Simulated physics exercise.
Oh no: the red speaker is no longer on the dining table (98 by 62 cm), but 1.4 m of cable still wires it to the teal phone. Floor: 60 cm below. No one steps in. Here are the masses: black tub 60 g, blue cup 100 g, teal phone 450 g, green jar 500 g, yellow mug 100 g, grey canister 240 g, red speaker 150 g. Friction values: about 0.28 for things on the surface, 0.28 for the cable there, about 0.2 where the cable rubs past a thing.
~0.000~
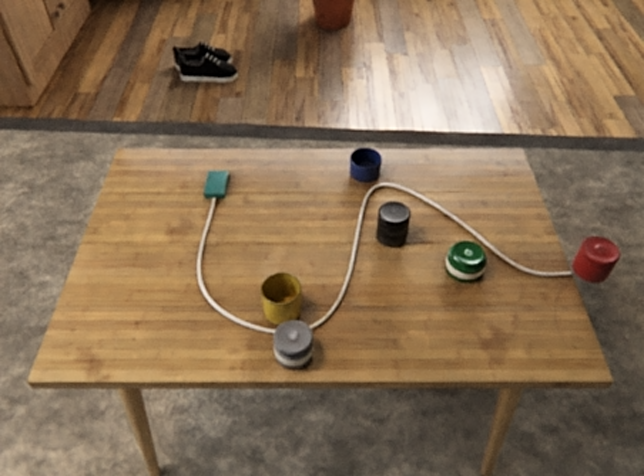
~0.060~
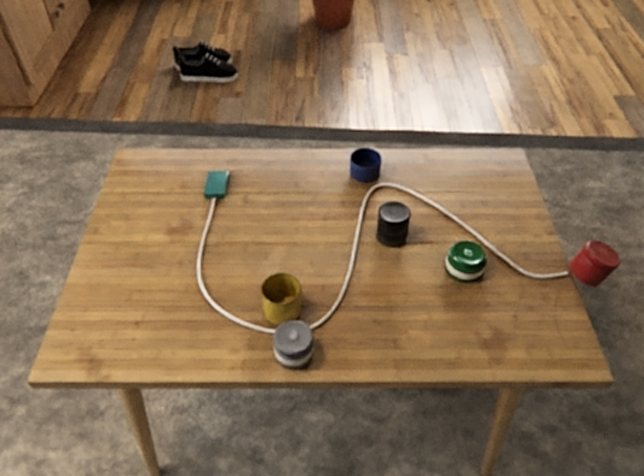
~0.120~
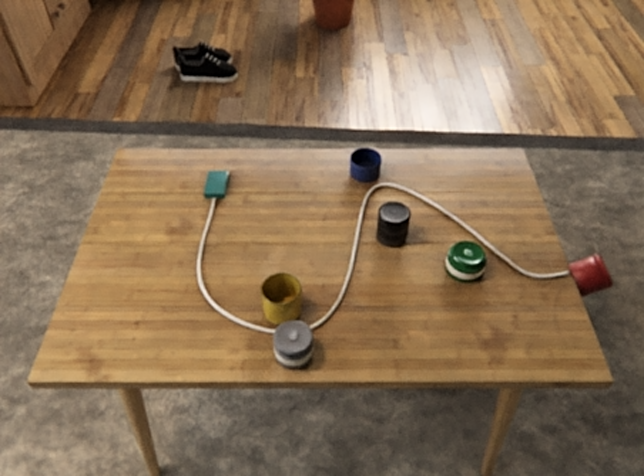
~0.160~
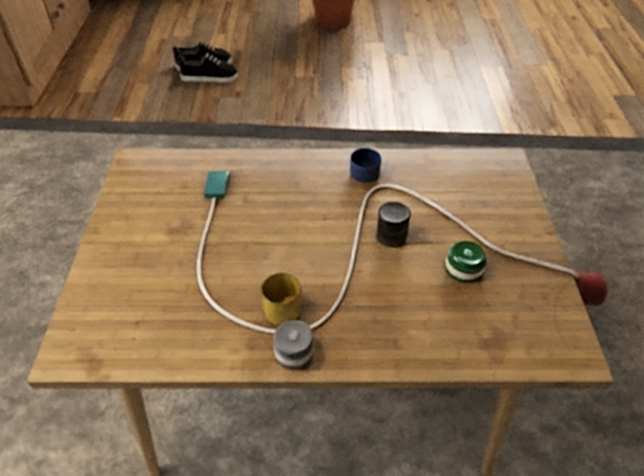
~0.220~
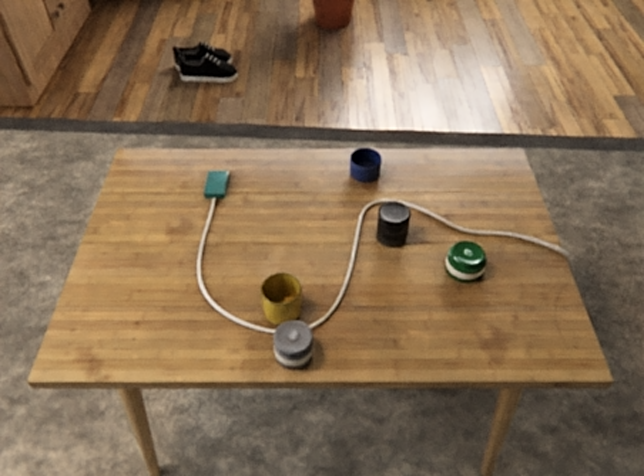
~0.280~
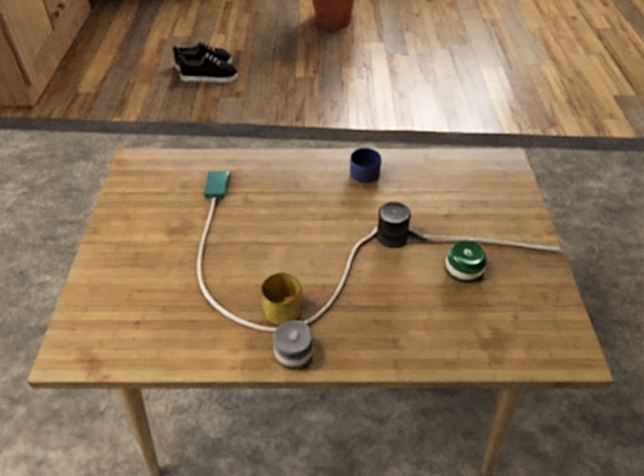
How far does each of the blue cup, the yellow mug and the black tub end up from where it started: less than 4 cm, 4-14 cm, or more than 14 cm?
The blue cup ends up less than 4 cm away. The yellow mug ends up more than 14 cm away. The black tub ends up more than 14 cm away.
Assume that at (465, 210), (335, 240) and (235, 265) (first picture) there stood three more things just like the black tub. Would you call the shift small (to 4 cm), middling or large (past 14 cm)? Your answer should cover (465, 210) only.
There it moves only a bit.
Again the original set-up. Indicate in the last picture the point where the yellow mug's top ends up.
It comes to rest at about (332, 176).
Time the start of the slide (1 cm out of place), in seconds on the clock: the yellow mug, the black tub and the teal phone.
About: Yellow mug 0.36 s, black tub 0.32 s, teal phone not at all.
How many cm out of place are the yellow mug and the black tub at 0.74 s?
Yellow mug roughly 30 cm, black tub roughly 35 cm.
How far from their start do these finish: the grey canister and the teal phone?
Net shift - grey canister 0 cm, teal phone 0 cm.
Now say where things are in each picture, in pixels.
In the first picture, shows, blue cup (366, 157); yellow mug (281, 288); black tub (395, 211); cable runs through (507, 260) (407, 190) (354, 256) (269, 331) (202, 248).
In the second picture, shows, red speaker (600, 253); cable runs through (507, 260) (354, 256) (201, 248).
In the third picture, shows, red speaker (590, 276); cable runs through (507, 260) (354, 256) (201, 248).
In the fourth picture, shows, red speaker (583, 289); cable runs through (514, 256) (354, 256) (201, 248).
In the fifth picture, shows, cable runs through (556, 248) (354, 255) (201, 248).
In the sixth picture, shows, blue cup (366, 158); yellow mug (281, 288); black tub (395, 212); cable runs through (355, 249) (201, 248).
After 0.5 s, the cable's tail end at (215, 199); black tub 22 cm off its start, yellow mug 15 cm off its start, red speaker over the edge.
After 0.7 s, the cable's tail end at (215, 199); black tub 35 cm off its start, yellow mug 29 cm off its start, red speaker over the edge.
After 1.0 s, the cable's tail end at (215, 199); black tub on its side, 39 cm off its start at (520, 387), yellow mug 31 cm off its start at (331, 176), red speaker over the edge.
After 1.2 s, the cable's tail end at (215, 199); black tub over the edge, yellow mug 31 cm off its start, red speaker over the edge.
After 2.4 s, the cable's tail end at (215, 199); black tub over the edge, yellow mug 31 cm off its start at (332, 176), blue cup 0 cm off its start at (366, 158), red speaker over the edge.
